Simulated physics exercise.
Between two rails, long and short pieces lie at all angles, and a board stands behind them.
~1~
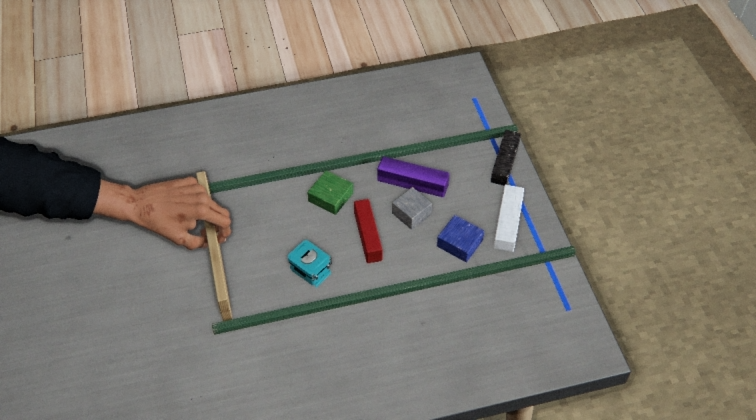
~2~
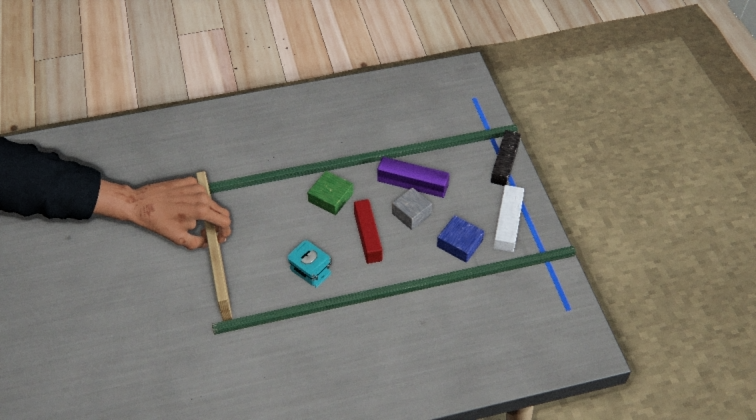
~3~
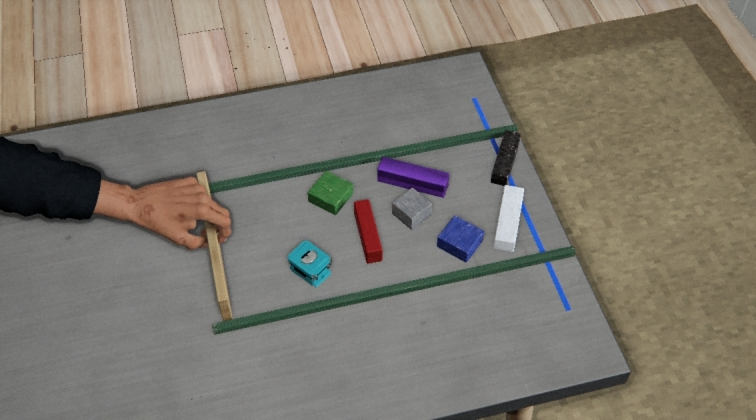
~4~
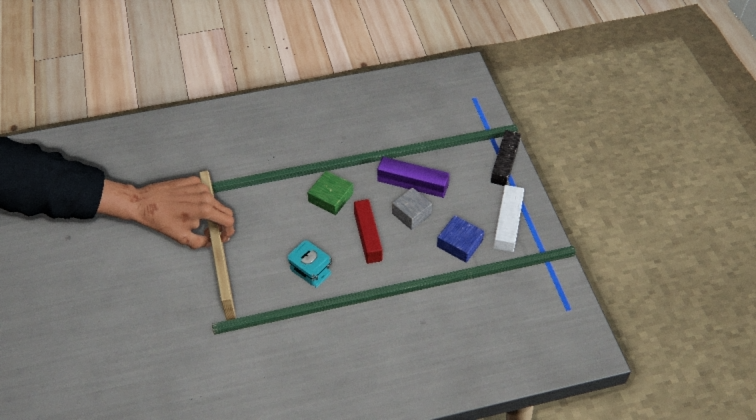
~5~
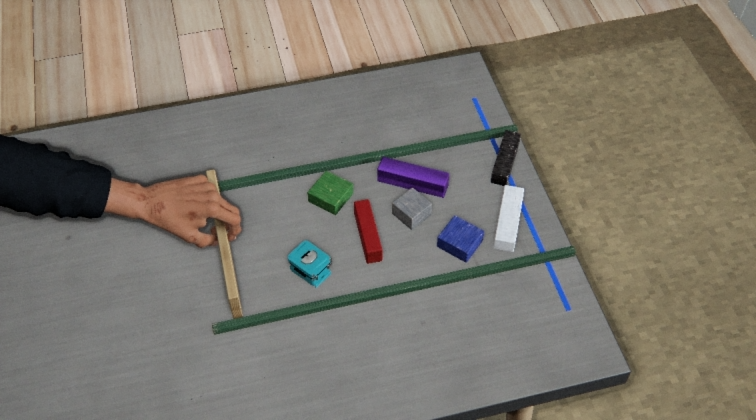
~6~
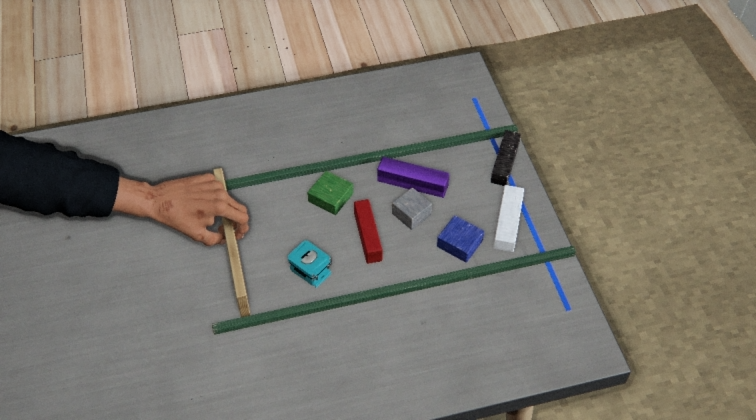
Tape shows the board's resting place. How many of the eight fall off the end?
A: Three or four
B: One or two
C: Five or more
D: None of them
Answer: C.
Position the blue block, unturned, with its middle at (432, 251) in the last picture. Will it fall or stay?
It simply slips off.
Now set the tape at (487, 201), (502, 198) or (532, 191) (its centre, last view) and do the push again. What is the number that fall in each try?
Per try in turn: 1, 3, 7.
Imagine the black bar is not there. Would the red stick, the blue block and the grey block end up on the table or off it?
Well, the red stick is left in place, the blue block topples off and the grey block topples off.
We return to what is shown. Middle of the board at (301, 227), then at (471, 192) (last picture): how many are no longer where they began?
Respectively 1 and 8.
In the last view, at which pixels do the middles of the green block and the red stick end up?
Reading them off: First (527, 158); then (542, 192).
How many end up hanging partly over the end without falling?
The answer comes to 2.
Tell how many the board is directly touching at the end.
3 in contact.
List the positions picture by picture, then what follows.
The first picture shows black bar (506, 157); white bar (509, 218); blue block (460, 239); board (214, 244); tape (517, 194).
The second picture shows white bar (509, 218); grey block (412, 209).
The third picture shows blue block (460, 239); board (214, 244).
The fourth picture shows black bar (506, 158); red stick (368, 231).
The fifth picture shows white bar (509, 218); green block (331, 193).
The sixth picture shows black bar (506, 158); white bar (509, 218); blue block (460, 239); board (232, 241); tape (517, 194).
Early on, none off yet; black bar at rest near (506, 158); white bar at rest near (509, 218); blue block at rest near (460, 239).
Finally, the number that fall off is five or more; lost, grey block, purple stick, blue block, white bar and black bar.
